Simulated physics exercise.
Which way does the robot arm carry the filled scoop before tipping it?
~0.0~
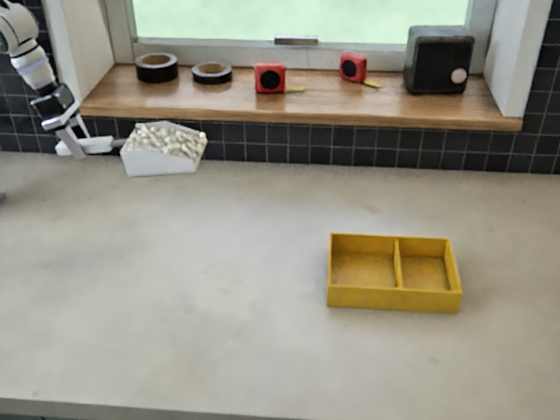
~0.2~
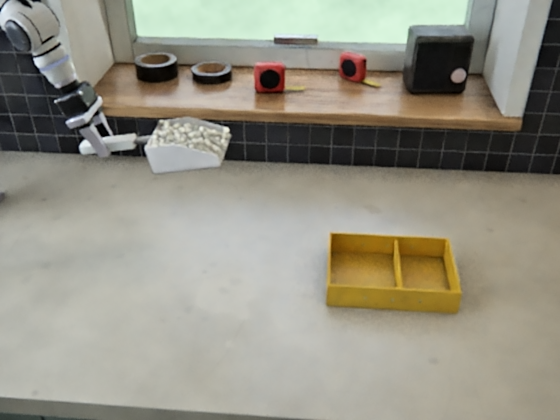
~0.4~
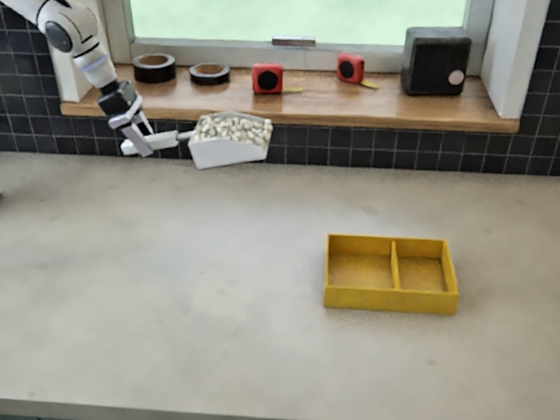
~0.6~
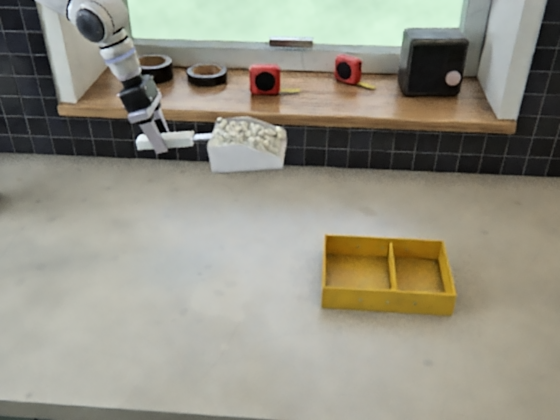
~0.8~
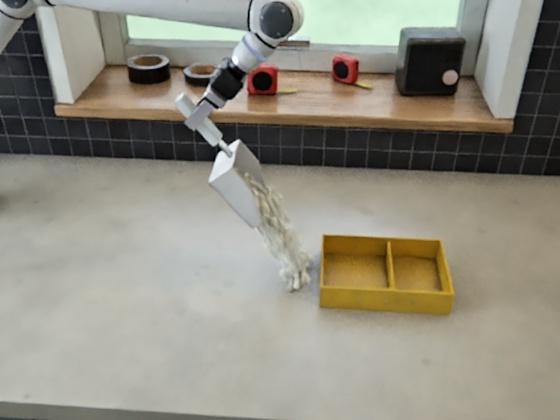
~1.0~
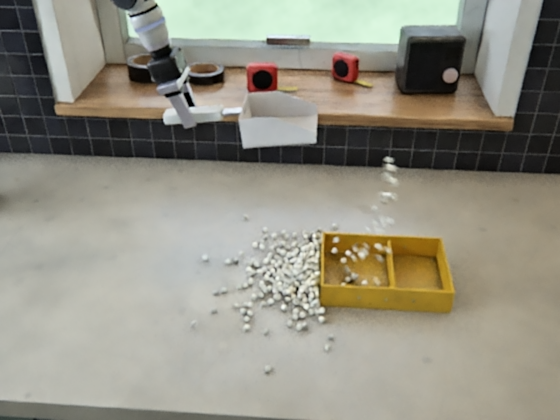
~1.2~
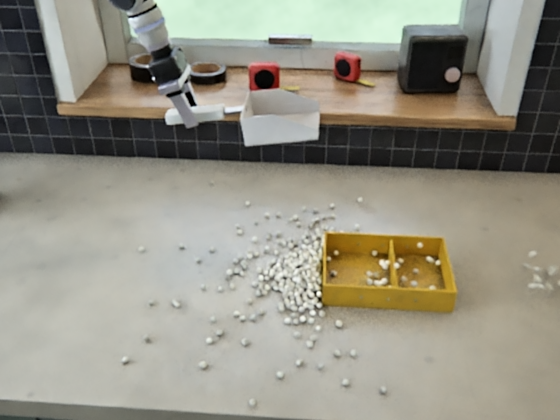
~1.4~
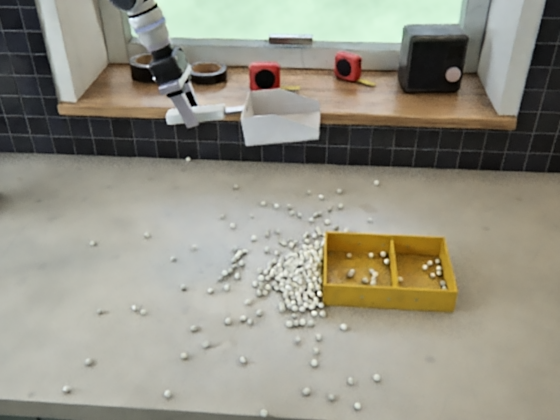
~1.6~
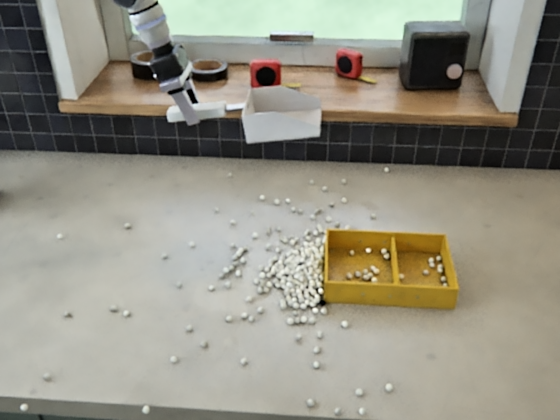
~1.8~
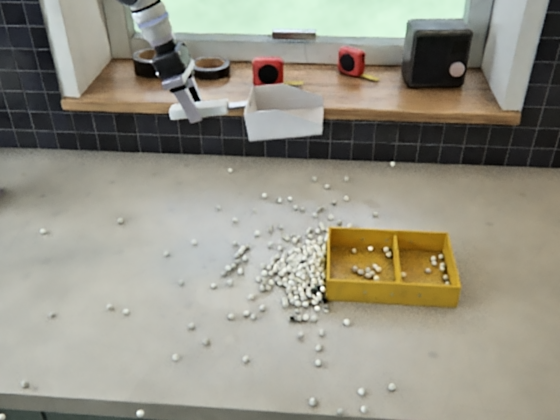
It carries the scoop to the right, toward the yellow box.
